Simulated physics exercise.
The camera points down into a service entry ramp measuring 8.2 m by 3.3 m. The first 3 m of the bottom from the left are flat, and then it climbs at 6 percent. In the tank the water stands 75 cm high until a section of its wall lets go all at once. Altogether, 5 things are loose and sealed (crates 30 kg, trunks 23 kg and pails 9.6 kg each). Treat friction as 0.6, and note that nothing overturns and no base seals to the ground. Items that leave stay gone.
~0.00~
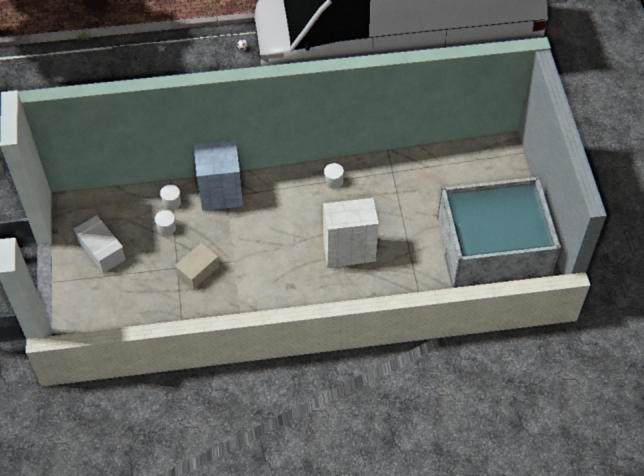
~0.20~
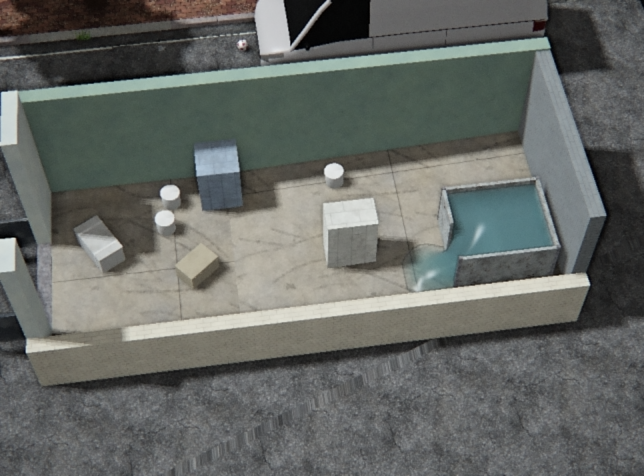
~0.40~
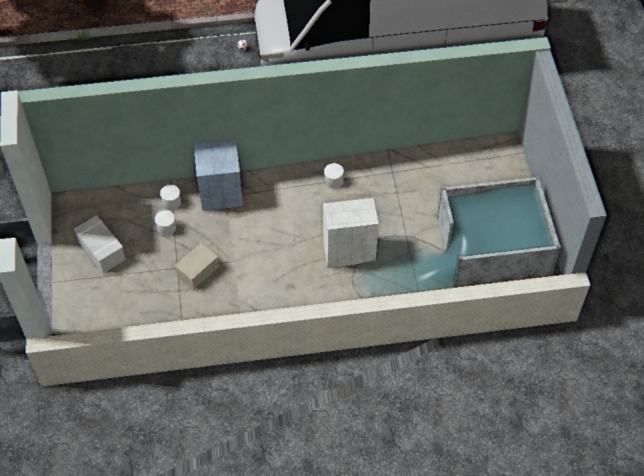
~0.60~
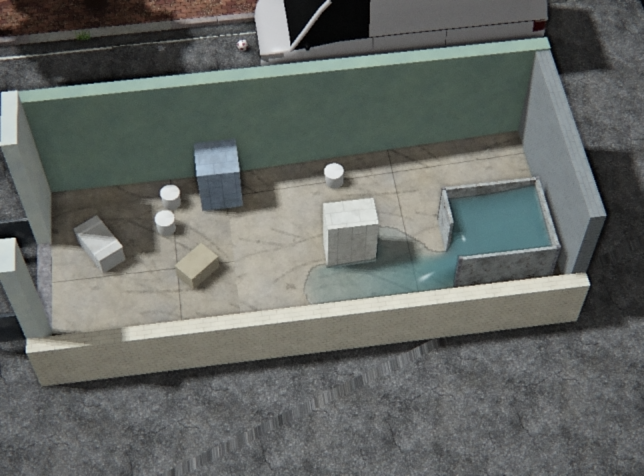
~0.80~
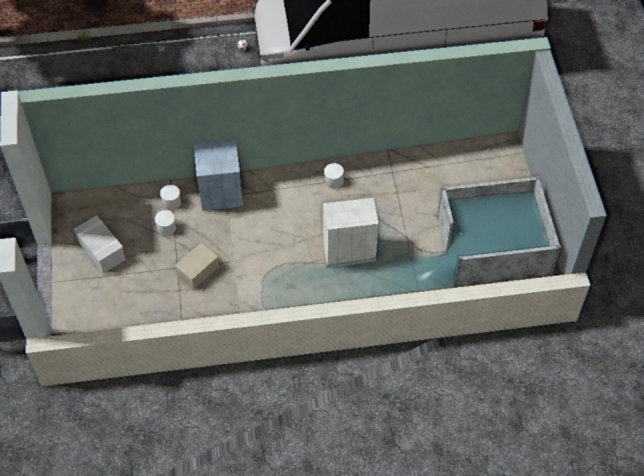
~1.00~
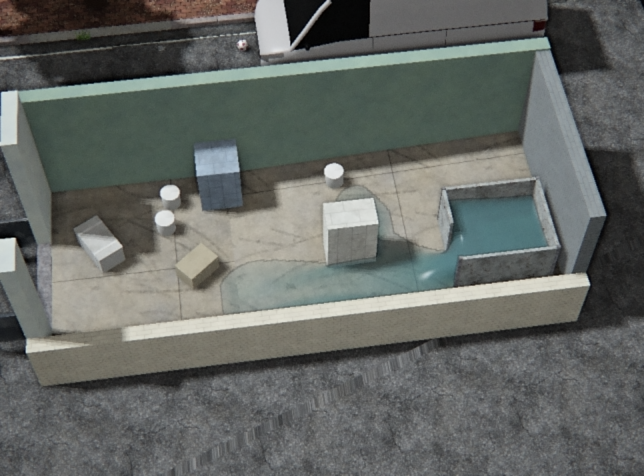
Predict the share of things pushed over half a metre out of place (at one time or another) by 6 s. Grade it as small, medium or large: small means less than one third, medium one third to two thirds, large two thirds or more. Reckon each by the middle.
I would call it small.
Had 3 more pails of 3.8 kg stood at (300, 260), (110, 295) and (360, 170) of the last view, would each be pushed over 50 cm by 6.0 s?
In order: Smaller, greater and greater.
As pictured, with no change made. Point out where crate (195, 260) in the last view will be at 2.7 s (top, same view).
Look for it near (171, 236).
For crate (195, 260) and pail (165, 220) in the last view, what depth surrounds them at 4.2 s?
Some 3 cm at the first, some 1 cm at the second.
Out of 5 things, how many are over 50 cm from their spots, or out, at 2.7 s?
Result: 1.
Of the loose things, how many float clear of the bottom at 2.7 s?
The number is 0.
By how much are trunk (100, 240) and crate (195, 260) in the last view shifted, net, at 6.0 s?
0 cm; 60 cm.
After 1.4 s 0 of 5 are over 50 cm from their spots; 0 afloat.
After 2.7 s 1 of 5 are over 50 cm from their spots; 0 afloat.
After 4.2 s 1 of 5 are over 50 cm from their spots; 0 afloat.
After 6.0 s 1 of 5 are over 50 cm from their spots, and 1 have been at some point; 0 afloat.
